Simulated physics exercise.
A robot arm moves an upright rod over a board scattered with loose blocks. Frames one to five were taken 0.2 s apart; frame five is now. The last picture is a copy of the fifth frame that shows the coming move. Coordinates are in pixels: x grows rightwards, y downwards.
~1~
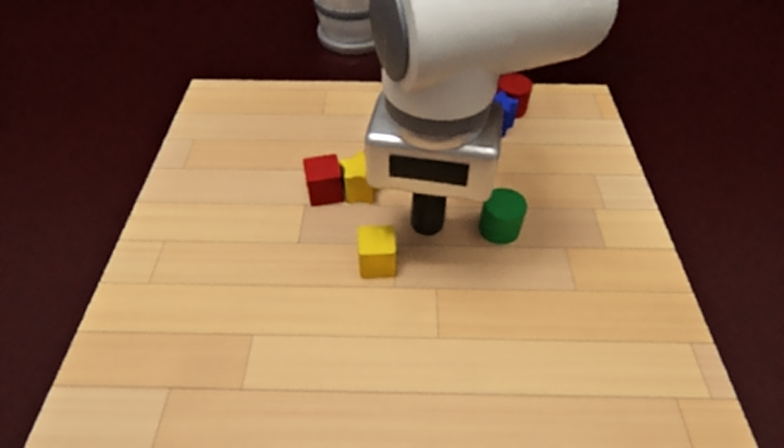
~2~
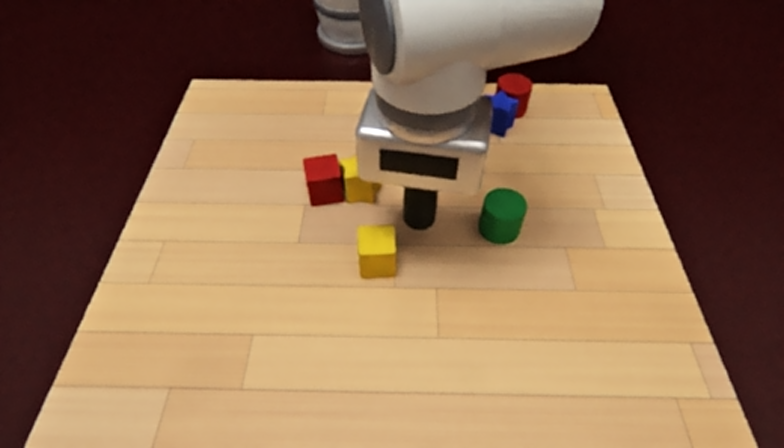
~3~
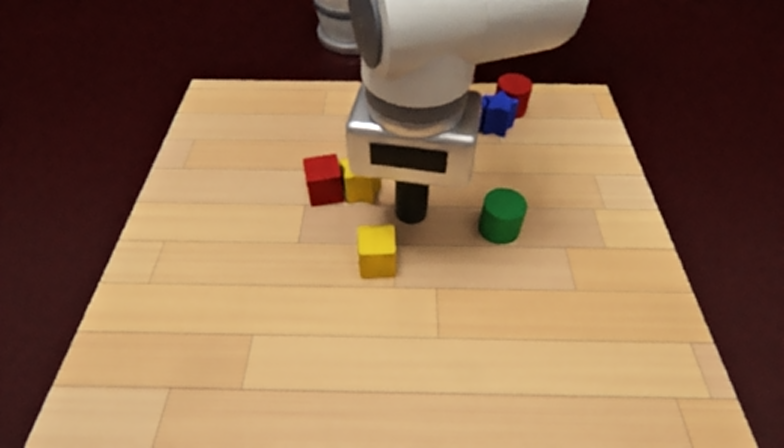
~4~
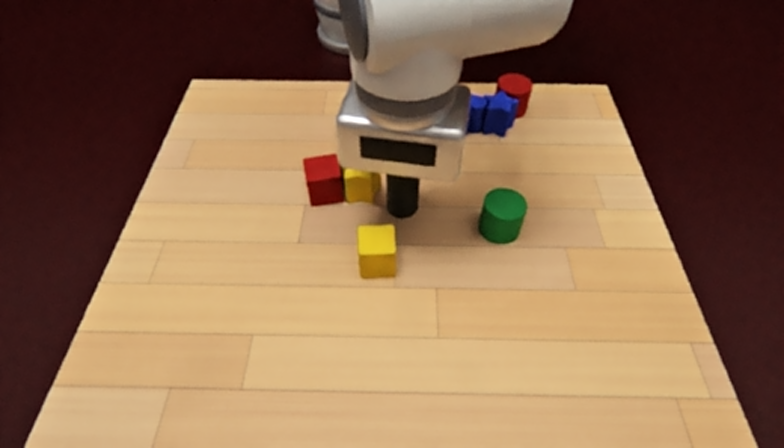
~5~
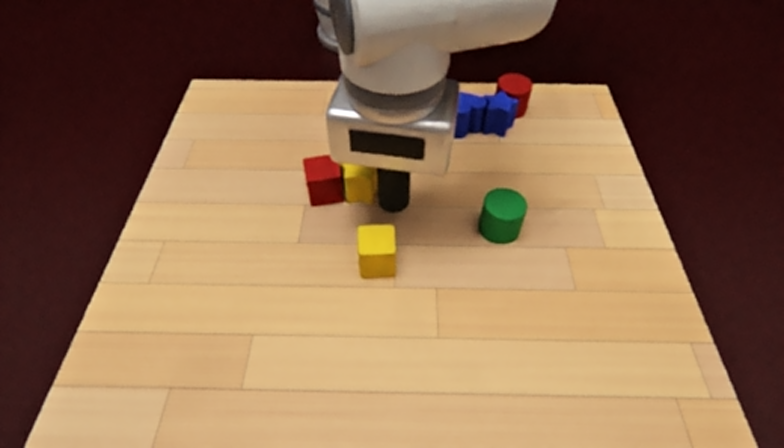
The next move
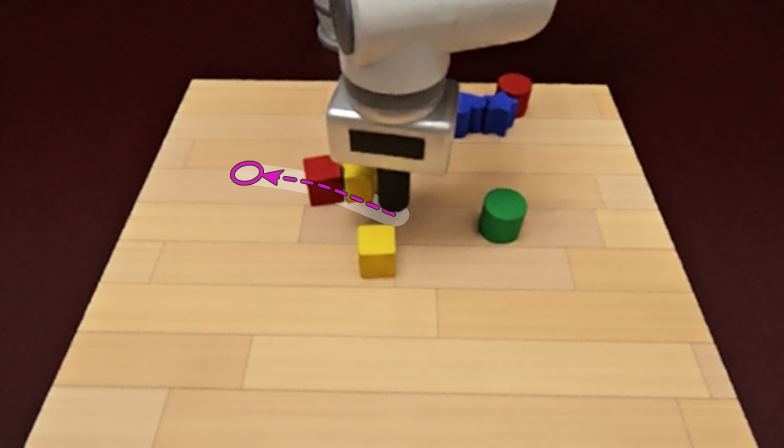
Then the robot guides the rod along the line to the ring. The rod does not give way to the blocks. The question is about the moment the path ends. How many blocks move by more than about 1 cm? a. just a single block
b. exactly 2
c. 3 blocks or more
I'll go with b - exactly 2.
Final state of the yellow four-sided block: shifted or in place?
That block stays.
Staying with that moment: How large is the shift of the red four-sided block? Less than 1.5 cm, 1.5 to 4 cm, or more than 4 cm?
Shift of over 4 cm.
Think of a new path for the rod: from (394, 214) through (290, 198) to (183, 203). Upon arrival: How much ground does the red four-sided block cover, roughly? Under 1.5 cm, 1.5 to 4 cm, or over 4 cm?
Verdict: More than 4 cm.
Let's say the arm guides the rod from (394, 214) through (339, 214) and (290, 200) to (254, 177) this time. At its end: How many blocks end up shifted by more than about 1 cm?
That push would leave one block displaced by more than about 1 cm.
Path on the board, from (394, 214) by way of (322, 186) to (247, 173).
The first path, step by step. One third of the way, rod at (344, 181); red four-sided block at (306, 165); yellow star-shaped block at (339, 148), turned 60° clockwise.
Two thirds of the way, rod at (294, 167); red four-sided block at (260, 164), turned 25° anticlockwise; yellow star-shaped block at (328, 140), turned 100° clockwise.
At the end, rod at (243, 159); red four-sided block at (230, 170), turned 65° anticlockwise; yellow star-shaped block at (328, 140), turned 100° clockwise; yellow four-sided block in place.
